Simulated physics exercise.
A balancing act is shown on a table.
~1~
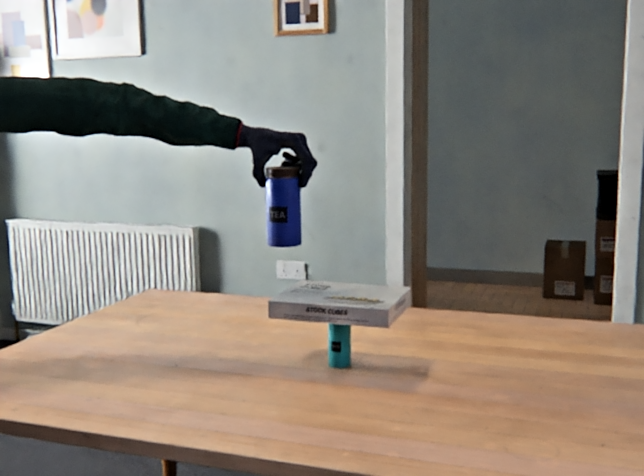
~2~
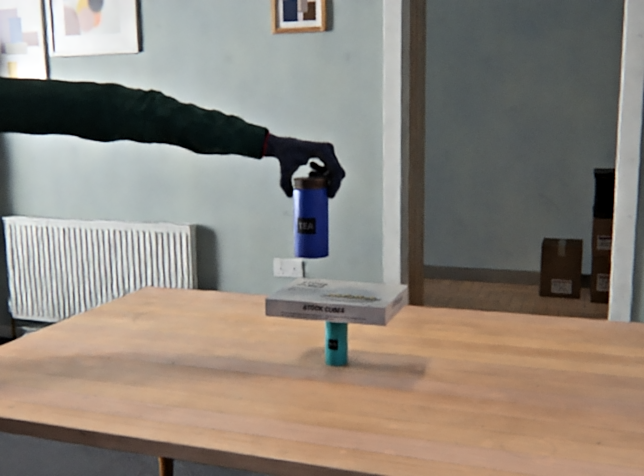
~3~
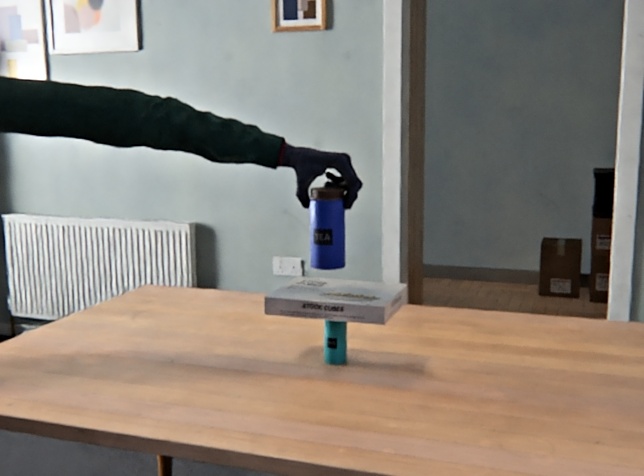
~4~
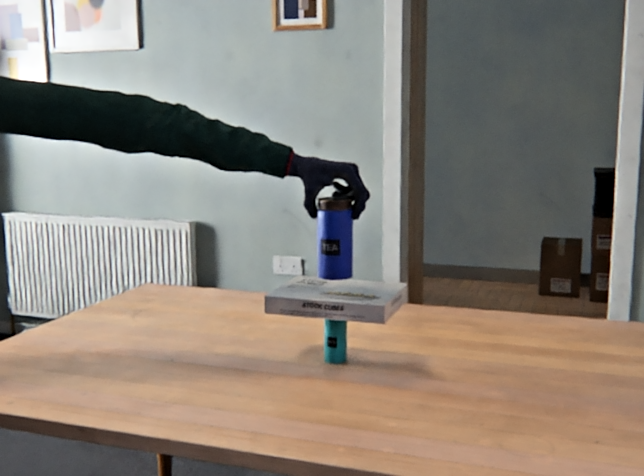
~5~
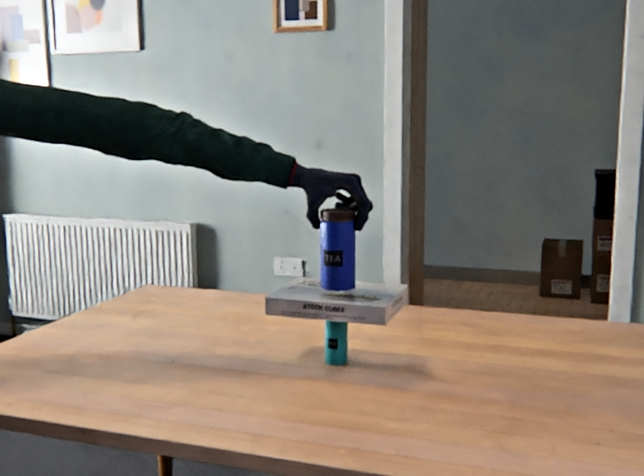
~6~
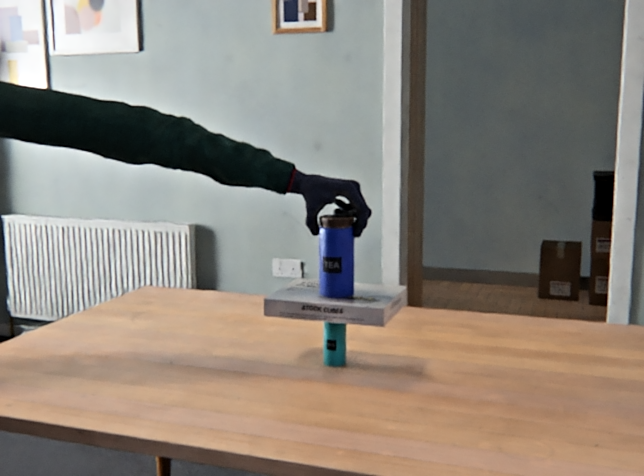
A gloved hand moves a blue jar rightward and lowers it onto a white packet.
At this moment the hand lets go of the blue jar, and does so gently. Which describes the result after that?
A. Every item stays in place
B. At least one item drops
Option A: Every item stays in place.
Then, 0.20 s later than the last frame, all is still.
Then, 0.40 s later than the last frame, blue jar resting near (337, 256).
When it is over, all 3 as before. End places, in pixels of the last picture, blue jar near (337, 256). The stack keeps its balance.
